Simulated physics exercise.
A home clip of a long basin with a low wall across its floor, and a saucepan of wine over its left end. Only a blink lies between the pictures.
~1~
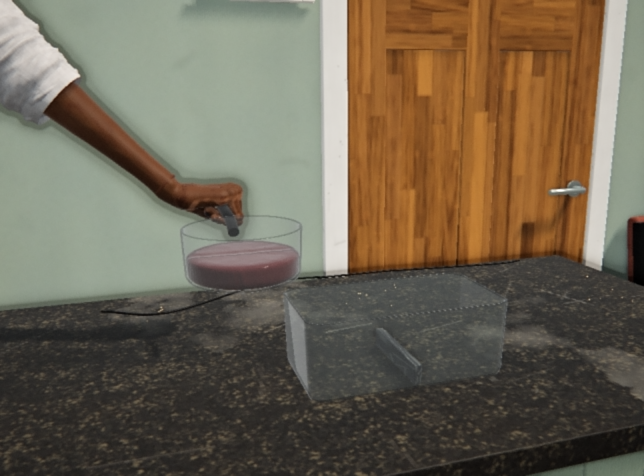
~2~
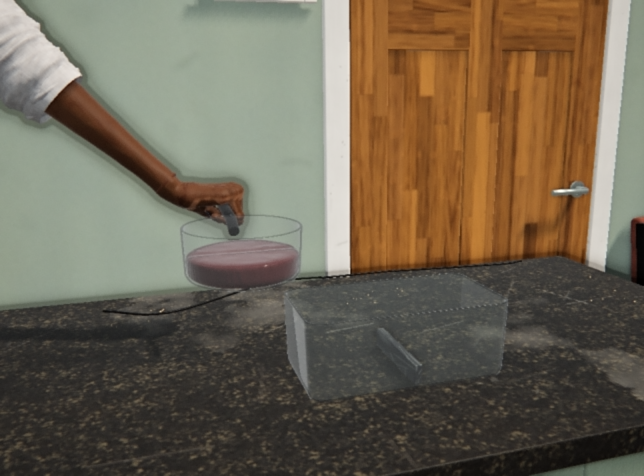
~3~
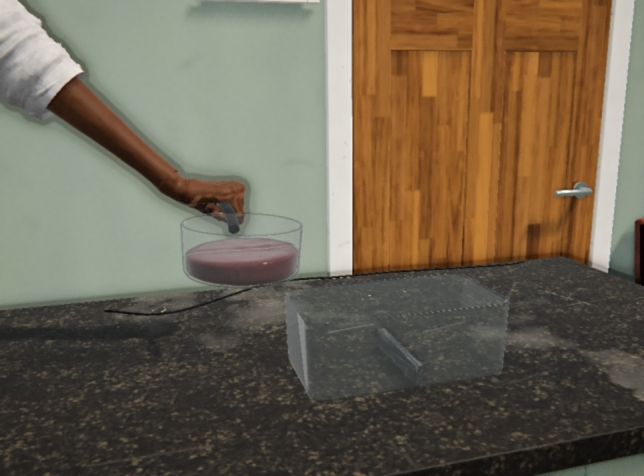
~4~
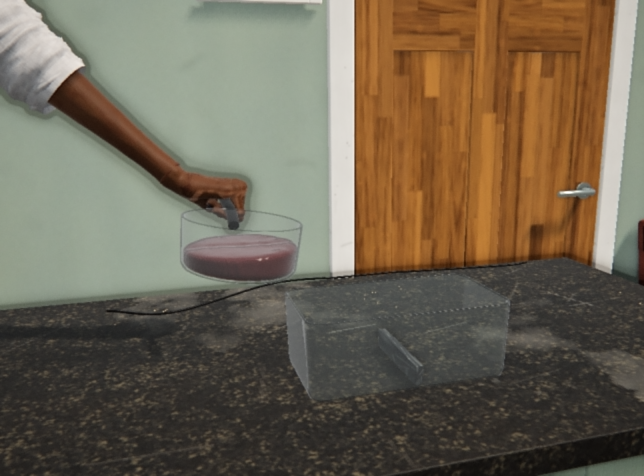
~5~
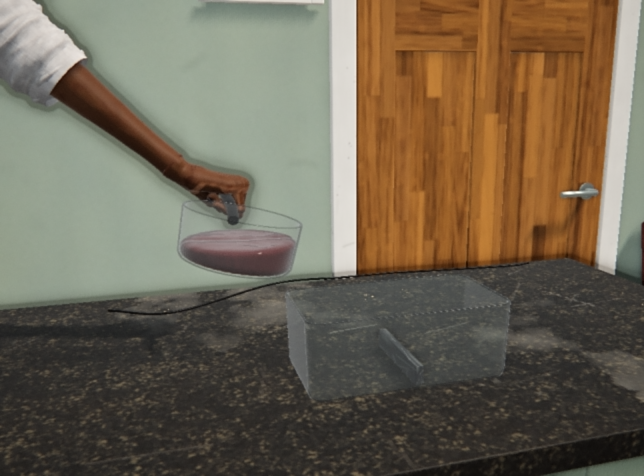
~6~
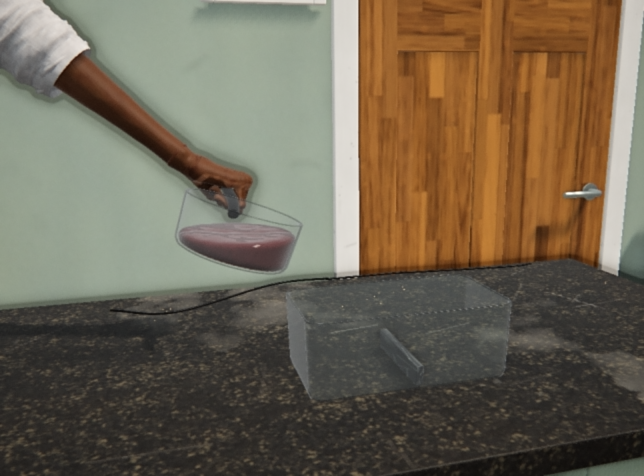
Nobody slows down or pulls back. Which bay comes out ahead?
The left part.
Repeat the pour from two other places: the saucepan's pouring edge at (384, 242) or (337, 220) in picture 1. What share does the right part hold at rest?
About 85 and 60 per cent.
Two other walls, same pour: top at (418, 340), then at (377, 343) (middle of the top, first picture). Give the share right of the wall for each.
Near 10 % and 20 %.
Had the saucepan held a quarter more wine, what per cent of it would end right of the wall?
Close to 15 per cent.
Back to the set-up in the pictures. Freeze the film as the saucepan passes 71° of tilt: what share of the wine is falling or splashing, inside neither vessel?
Roughly 35 in a hundred.
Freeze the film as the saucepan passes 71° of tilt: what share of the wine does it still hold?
About 60 per cent.
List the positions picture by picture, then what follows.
In the first frame, it leans 0°; its right rim is at (299, 224); the wine meets the walls at (186, 258) and (296, 248); the long basin's rim runs from (294, 308) to (482, 287); the wall's top is at (397, 346).
In the second frame, it leans 1°; its right rim is at (299, 224); the wine meets the walls at (185, 257) and (296, 248).
In the third frame, it leans 3°; its right rim is at (300, 224); the wine meets the walls at (184, 254) and (296, 245).
In the fourth frame, it leans 7°; its right rim is at (300, 224); the wine meets the walls at (182, 250) and (295, 241).
In the fifth frame, it leans 13°; its right rim is at (300, 224); the wine meets the walls at (179, 242) and (293, 237).
In the sixth frame, it leans 19°; its right rim is at (300, 224); the wine meets the walls at (178, 232) and (293, 232).
A moment on, the tilt is 71° and 61 per cent is still to pour, 1 is left of the wall and 0 right of it.
Next, the tilt is 92° and 16 per cent is still to pour, 58 is left of the wall and 3 right of it.
Then the tilt is 93° and 3 per cent is still to pour, 80 is left of the wall and 10 right of it.
Later the tilt is 93° and 1 per cent is still to pour, 84 is left of the wall and 11 right of it.
Finally, 85 per cent lies left of the wall, 12 right of it and 3 outside.
